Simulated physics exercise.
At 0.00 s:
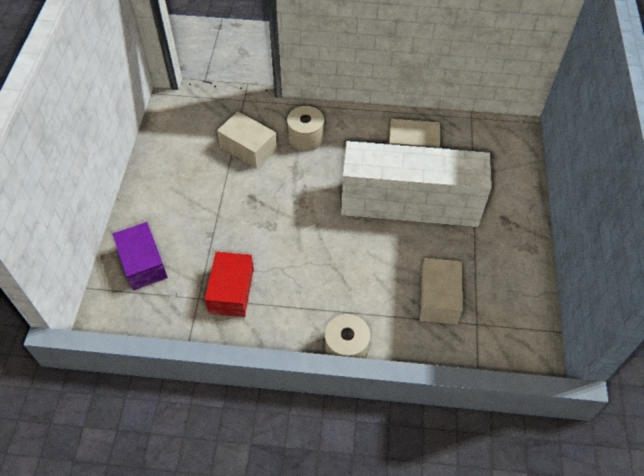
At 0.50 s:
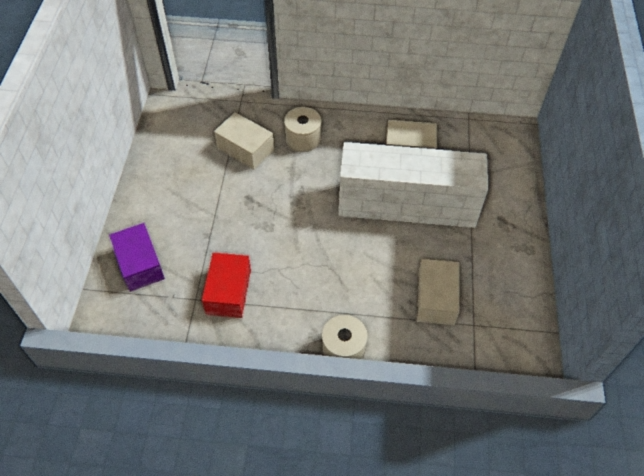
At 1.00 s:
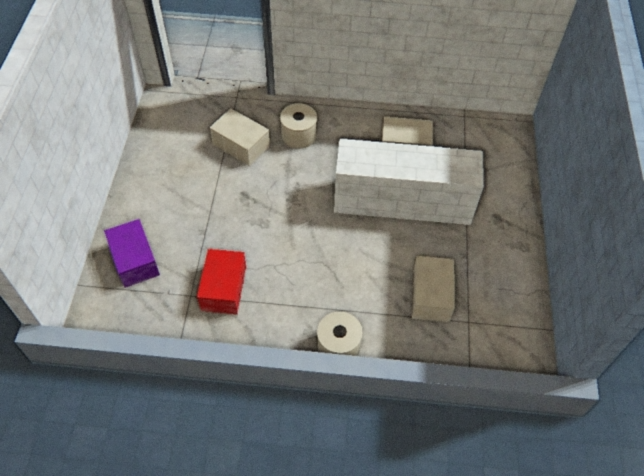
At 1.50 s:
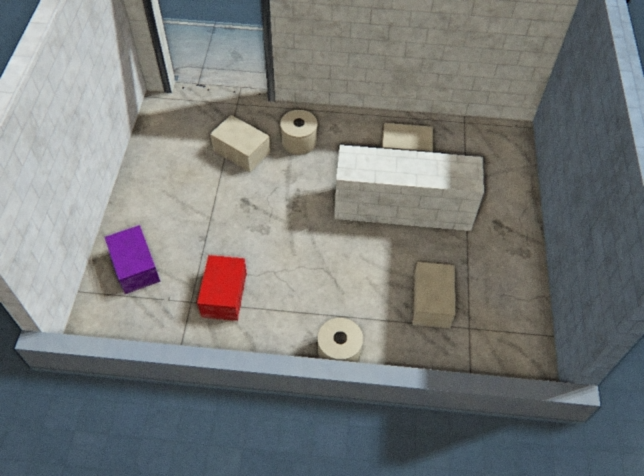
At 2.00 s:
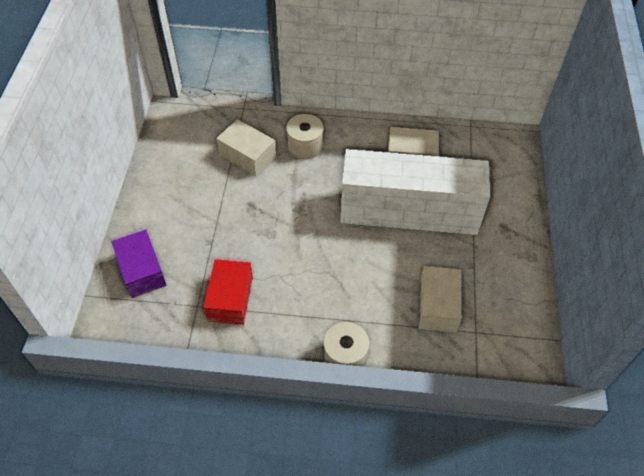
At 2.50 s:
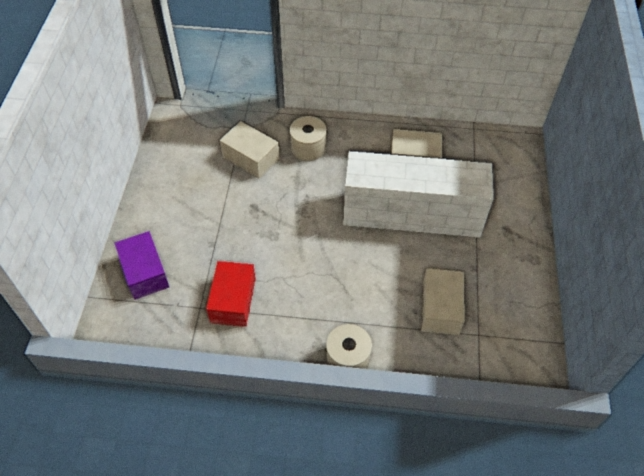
Blue-tinted water spreads over the dark tiled ground outside a walled room and then shows in the doorway at the back, while the purple crate, the red crate and the pale blocks and tubs inside stay in place.
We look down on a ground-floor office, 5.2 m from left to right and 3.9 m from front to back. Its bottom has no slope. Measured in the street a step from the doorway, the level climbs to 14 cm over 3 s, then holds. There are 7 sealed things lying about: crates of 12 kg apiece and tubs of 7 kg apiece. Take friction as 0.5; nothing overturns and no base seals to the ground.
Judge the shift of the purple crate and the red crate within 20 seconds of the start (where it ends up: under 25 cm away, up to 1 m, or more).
Purple crate goes a long way; red crate goes a long way.
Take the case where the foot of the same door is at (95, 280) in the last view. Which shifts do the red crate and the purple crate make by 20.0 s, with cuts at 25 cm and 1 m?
In that case the red crate goes a long way, the purple crate goes a long way.
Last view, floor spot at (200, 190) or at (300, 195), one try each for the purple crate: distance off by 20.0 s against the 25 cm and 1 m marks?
Going in order, it gets pushed a long way and then it gets a small push.
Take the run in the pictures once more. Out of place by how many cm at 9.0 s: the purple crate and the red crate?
Shifts: Around 100 and 30 cm.
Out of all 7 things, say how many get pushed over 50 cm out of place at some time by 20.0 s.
That adds up to 6.
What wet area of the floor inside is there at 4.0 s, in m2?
My estimate is roughly 3.5 m2.
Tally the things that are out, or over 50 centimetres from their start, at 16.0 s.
5.
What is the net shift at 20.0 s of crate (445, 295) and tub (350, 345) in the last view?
One is off by 250 cm, the other by 350 cm, in the order asked.
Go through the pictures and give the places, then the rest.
The purple crate at (137, 248), on the bottom; the red crate at (229, 277) rests on the ground; water covers 0.0 m2; 0 of 7 have shifted, in the first frame.
The purple crate at (134, 249) rests on the ground; the red crate at (226, 278) rests on the ground; 0.0 m2 under water; 0 of 7 have shifted, in the second frame.
The purple crate at (129, 245), on the bottom; the red crate at (221, 274) rests on the ground; water covers 0.0 m2; 0 of 7 have shifted, in the third frame.
The purple crate at (130, 252), on the bottom; the red crate at (222, 280), on the bottom; water covers 0.0 m2; 0 of 7 have shifted, in the fourth frame.
The purple crate at (136, 256), on the bottom; the red crate at (228, 284), on the bottom; 0.0 m2 under water; 0 of 7 have shifted, in the fifth frame.
The purple crate at (139, 257), on the bottom; the red crate at (231, 286), on the bottom; 0.4 m2 under water; 0 of 7 have shifted, in the sixth frame.
After 4.0 s the purple crate is near (139, 257), 0.0 m from its start, aground; the red crate is near (231, 286), 0.0 m from its start, aground; 0 afloat.
After 9.0 s the purple crate is near (129, 331), 0.9 m from its start, afloat; the red crate is near (258, 297), 0.3 m from its start, aground; 3 afloat.
After 16.0 s the purple crate is near (540, 360), 4.3 m from its start, afloat; the red crate is near (525, 209), 3.4 m from its start, afloat; 4 afloat.
After 20.0 s the purple crate is near (528, 293), 4.2 m from its start, afloat; the red crate is near (393, 115), 3.1 m from its start, afloat; 7 afloat.
